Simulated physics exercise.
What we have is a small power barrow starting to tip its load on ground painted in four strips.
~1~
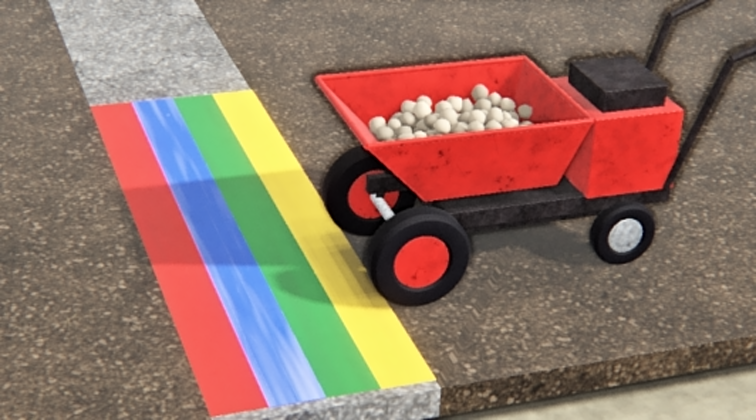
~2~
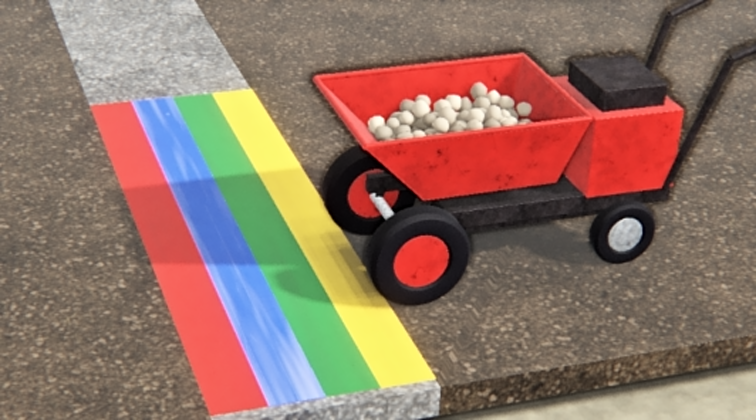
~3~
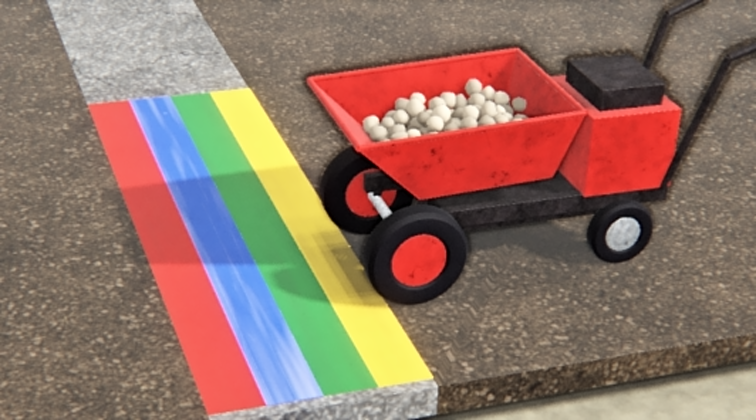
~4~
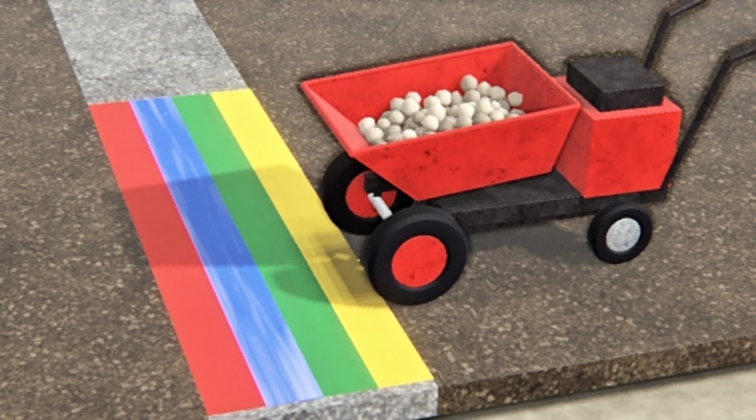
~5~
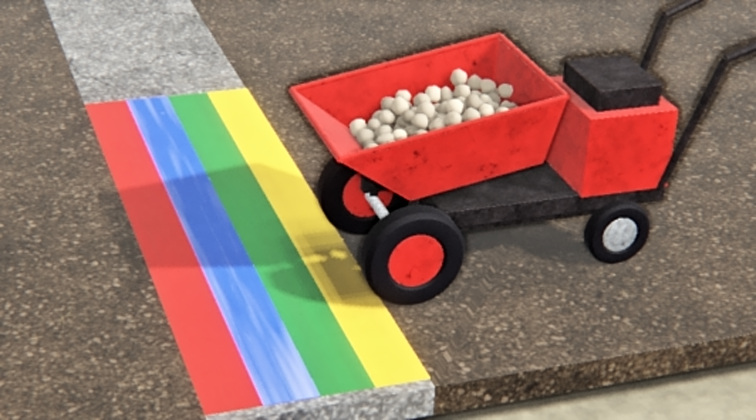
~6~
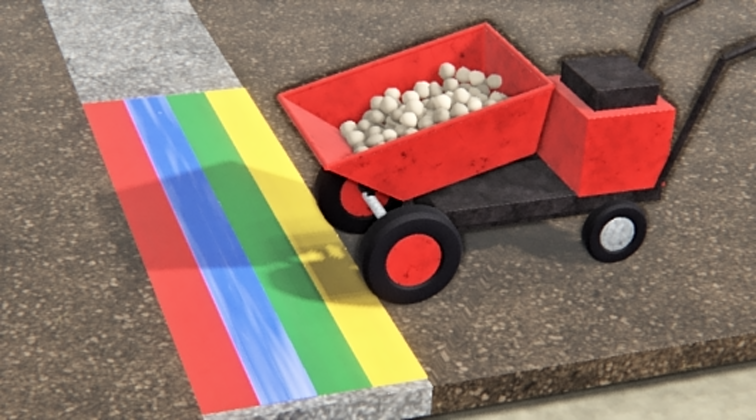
The red skip of a small barrow tilts gradually to the left, carrying pale round stones.
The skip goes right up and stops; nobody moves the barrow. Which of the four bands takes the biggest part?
Most lies over the red band.
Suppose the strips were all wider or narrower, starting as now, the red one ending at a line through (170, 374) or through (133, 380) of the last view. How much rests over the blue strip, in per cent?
Near 30 % and 40 %.
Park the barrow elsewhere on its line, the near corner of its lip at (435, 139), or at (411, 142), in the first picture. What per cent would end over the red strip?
The first gives 20 %, the second 20 %.
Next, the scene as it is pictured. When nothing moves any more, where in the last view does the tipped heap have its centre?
At about (180, 287).
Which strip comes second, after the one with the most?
Next in line is blue.
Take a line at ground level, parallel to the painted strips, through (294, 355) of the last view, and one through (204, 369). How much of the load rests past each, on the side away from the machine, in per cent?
Near 80 % and 40 %.
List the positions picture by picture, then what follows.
The first frame shows lip of the skip at (368, 147), level; top of the load at (462, 129), river pebbles; yellow strip at (382, 339); green strip at (329, 347); blue strip at (275, 356); red strip at (220, 364).
The second frame shows lip of the skip at (366, 147), level; top of the load at (461, 128).
The third frame shows lip of the skip at (359, 148), tipped barely; top of the load at (470, 115).
The fourth frame shows lip of the skip at (352, 154), tipped a little; top of the load at (472, 110).
The fifth frame shows lip of the skip at (340, 159), tipped a little; top of the load at (477, 105).
The sixth frame shows lip of the skip at (327, 167), tipped clearly; top of the load at (466, 99); yellow strip at (374, 337); green strip at (321, 345); blue strip at (267, 354); red strip at (212, 362).
Soon, skip tipped steeply; all in the skip.
A while on, skip tipped right over; about two thirds in the skip; about a quarter over the blue strip; about a quarter over the red strip.
Towards the end, skip tipped right over; about a quarter in the skip; a stray few over the green strip; about a quarter over the blue strip; about a third over the red strip; about a quarter off the paint.
Finally, skip tipped right over; about a quarter in the skip; none over the yellow strip; a stray few over the green strip; about a quarter over the blue strip; about a third over the red strip; about a quarter off the paint.
